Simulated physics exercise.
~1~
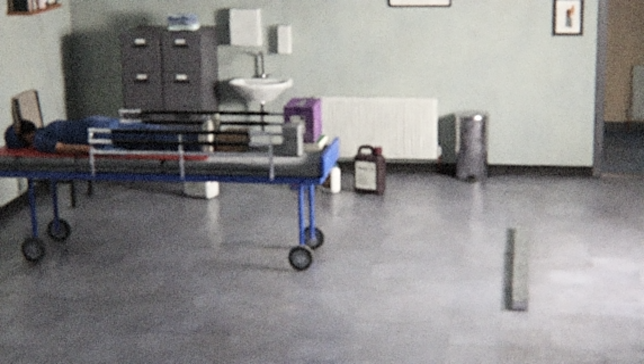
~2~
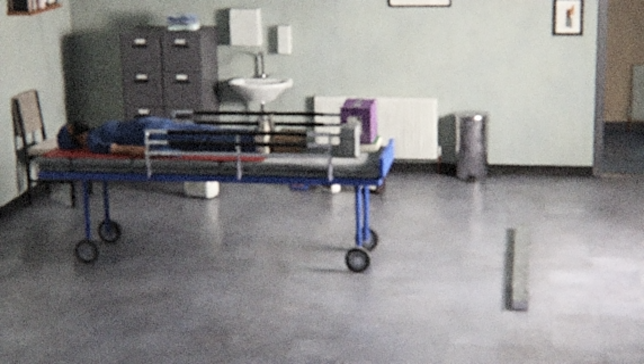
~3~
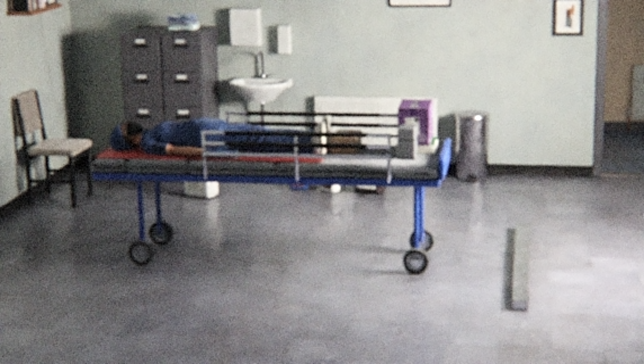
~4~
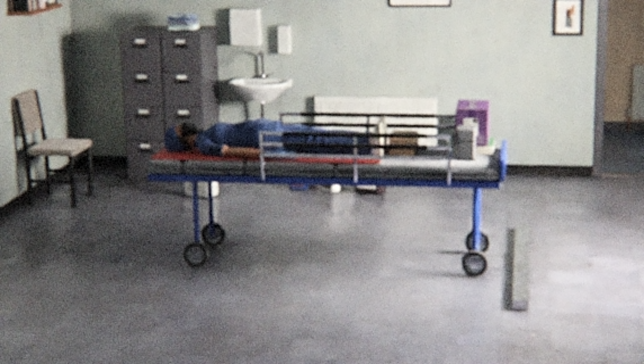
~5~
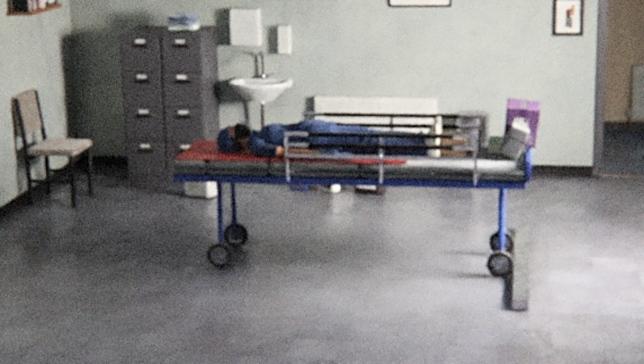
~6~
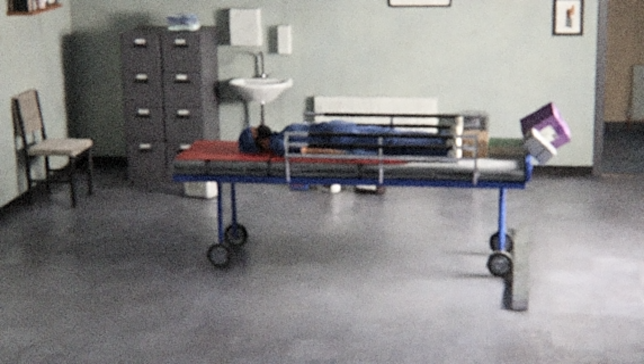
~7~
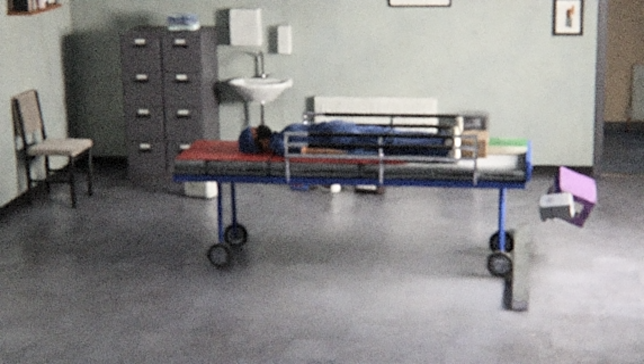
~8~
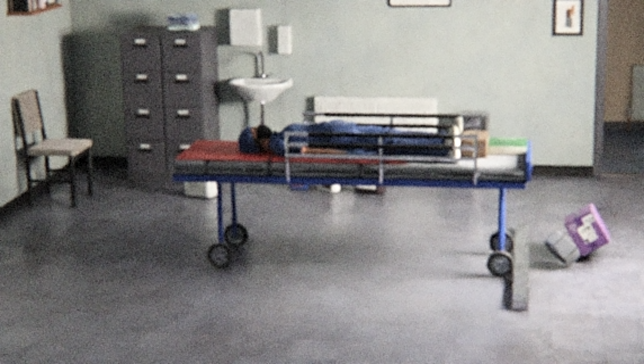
A blue-framed gurney rolls to the right across the grey floor of a clinic room, carrying a limp person in blue who lies feet first, with a brown case, a grey pump and a purple holdall near the leading end. Its front wheels meet a low floor sill and it stops, staying level. The person and the case slide a little farther toward the foot end, while the pump tips over and the holdall tilts across the edge. Both tumble to the floor beyond the sill. The person, the case and a green folder remain on the gurney.
